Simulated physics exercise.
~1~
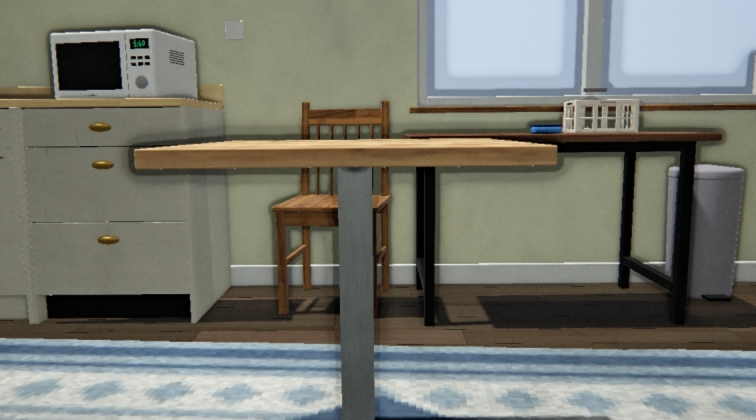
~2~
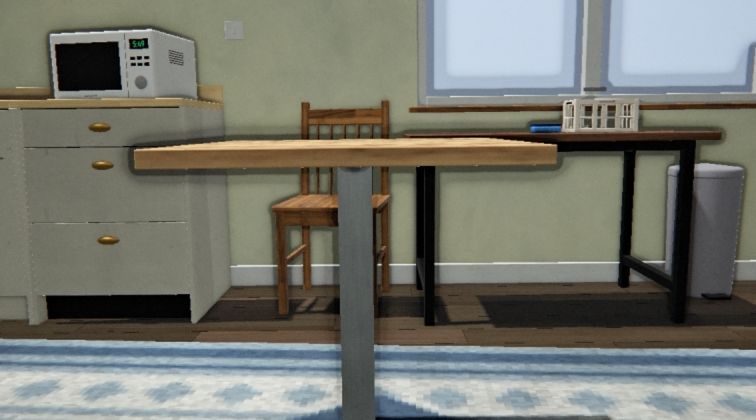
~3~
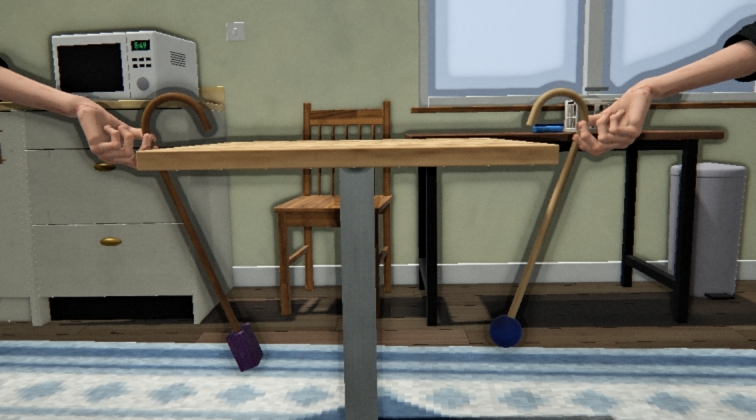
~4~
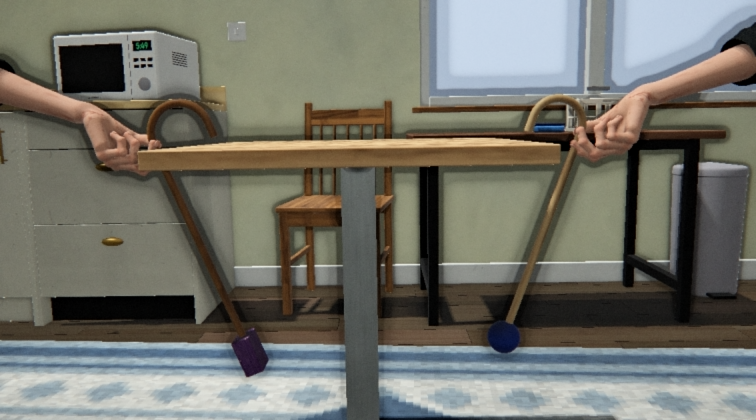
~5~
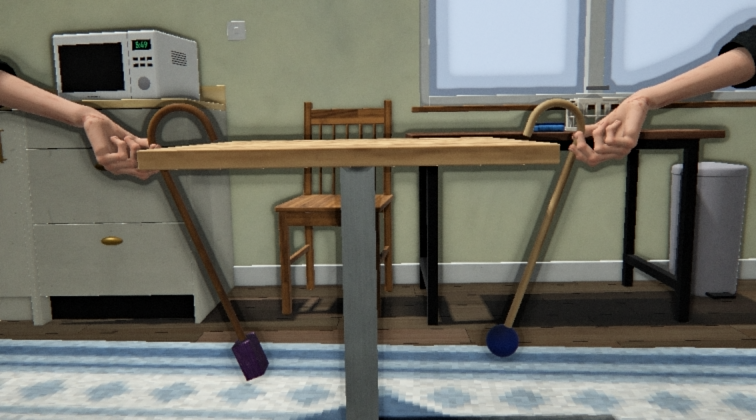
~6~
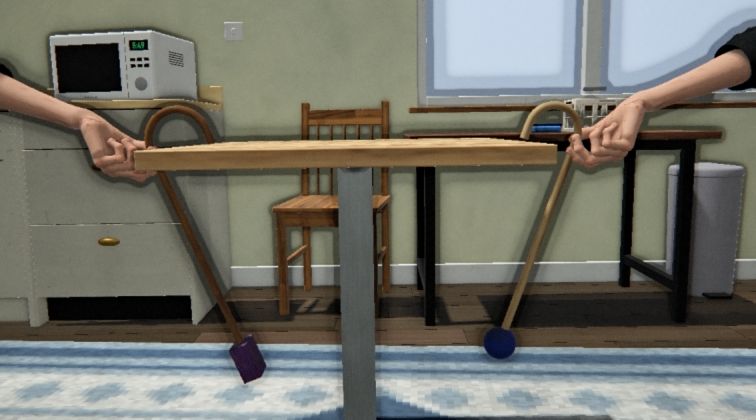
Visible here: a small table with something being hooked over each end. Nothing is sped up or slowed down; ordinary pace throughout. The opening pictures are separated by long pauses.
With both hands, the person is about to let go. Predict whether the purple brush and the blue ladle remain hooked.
My prediction: Purple brush: Hanging, blue ladle: Fallen off.
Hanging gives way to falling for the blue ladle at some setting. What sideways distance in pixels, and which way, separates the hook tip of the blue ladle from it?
Shift: Roughly 12 pixels left.
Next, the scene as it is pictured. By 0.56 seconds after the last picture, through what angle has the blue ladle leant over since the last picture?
The tilt comes to some 35°.
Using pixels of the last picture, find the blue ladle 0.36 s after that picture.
Predicted middle: Around (536, 360).
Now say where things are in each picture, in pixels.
Table (354, 150), in the first picture.
Table (354, 150), in the second picture.
Still on the way; purple brush (219, 229); table (356, 150), in the third picture.
Still on the way; blue ladle (526, 225); table (357, 150), in the fourth picture.
Still on the way; purple brush (225, 239); table (357, 150), in the fifth picture.
In place, still held; purple brush (222, 241); blue ladle (522, 232); table (354, 150), in the sixth picture.
Then, 0.36 s on from there, purple brush at rest near (221, 242); blue ladle at the bottom near (536, 360).
Then, 0.56 s on from there, purple brush at rest near (220, 242); blue ladle on its way down near (595, 400).
In the end, the purple brush hangs from the table, near (222, 242); the blue ladle slips off.
